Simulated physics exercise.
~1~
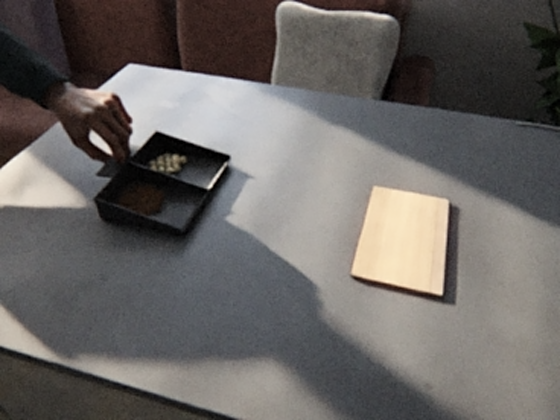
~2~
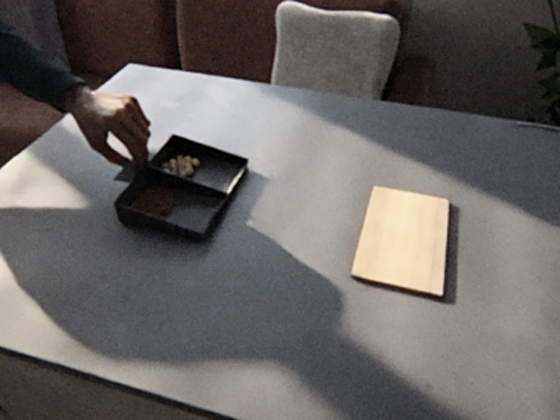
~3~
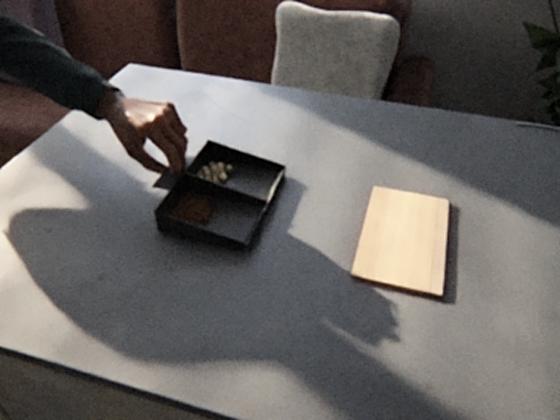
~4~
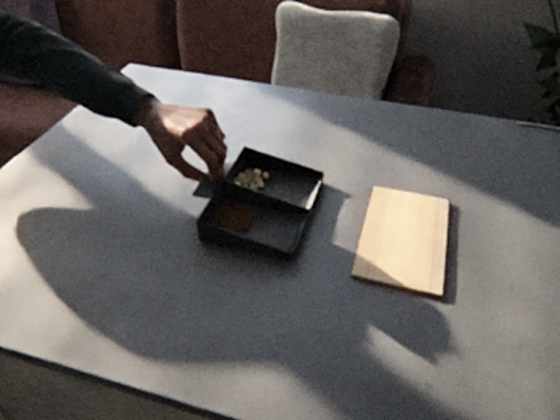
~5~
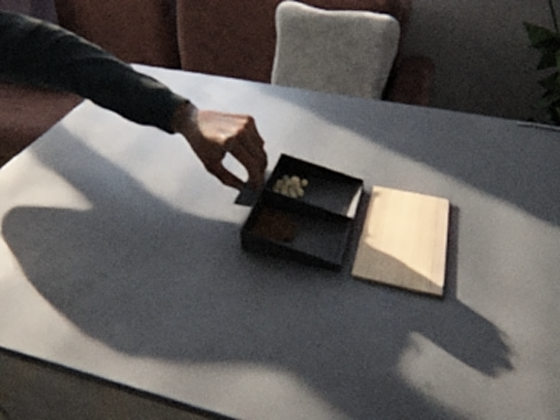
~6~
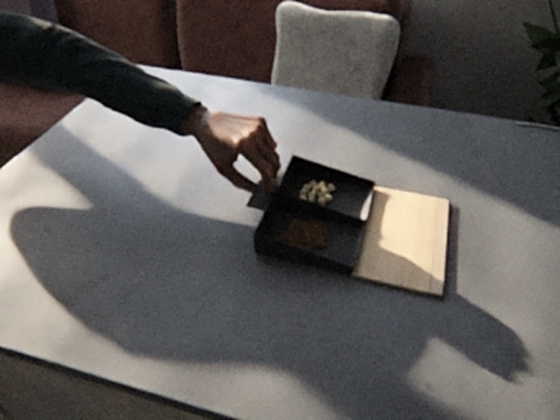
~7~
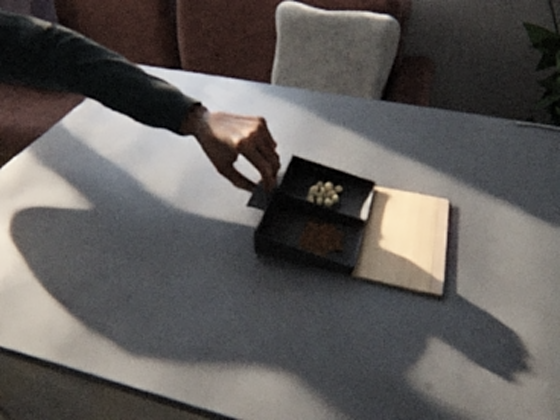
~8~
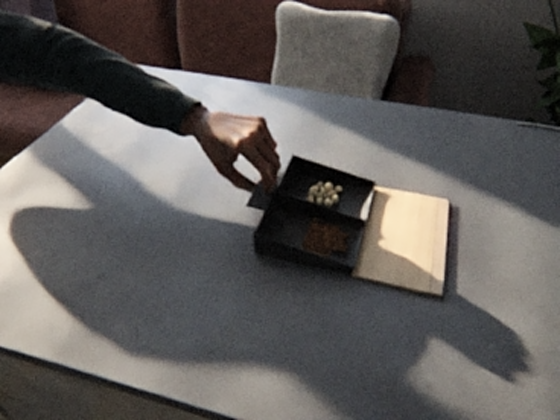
A hand slides a divided black tray right against a wooden board, its contents shifting forward inside.
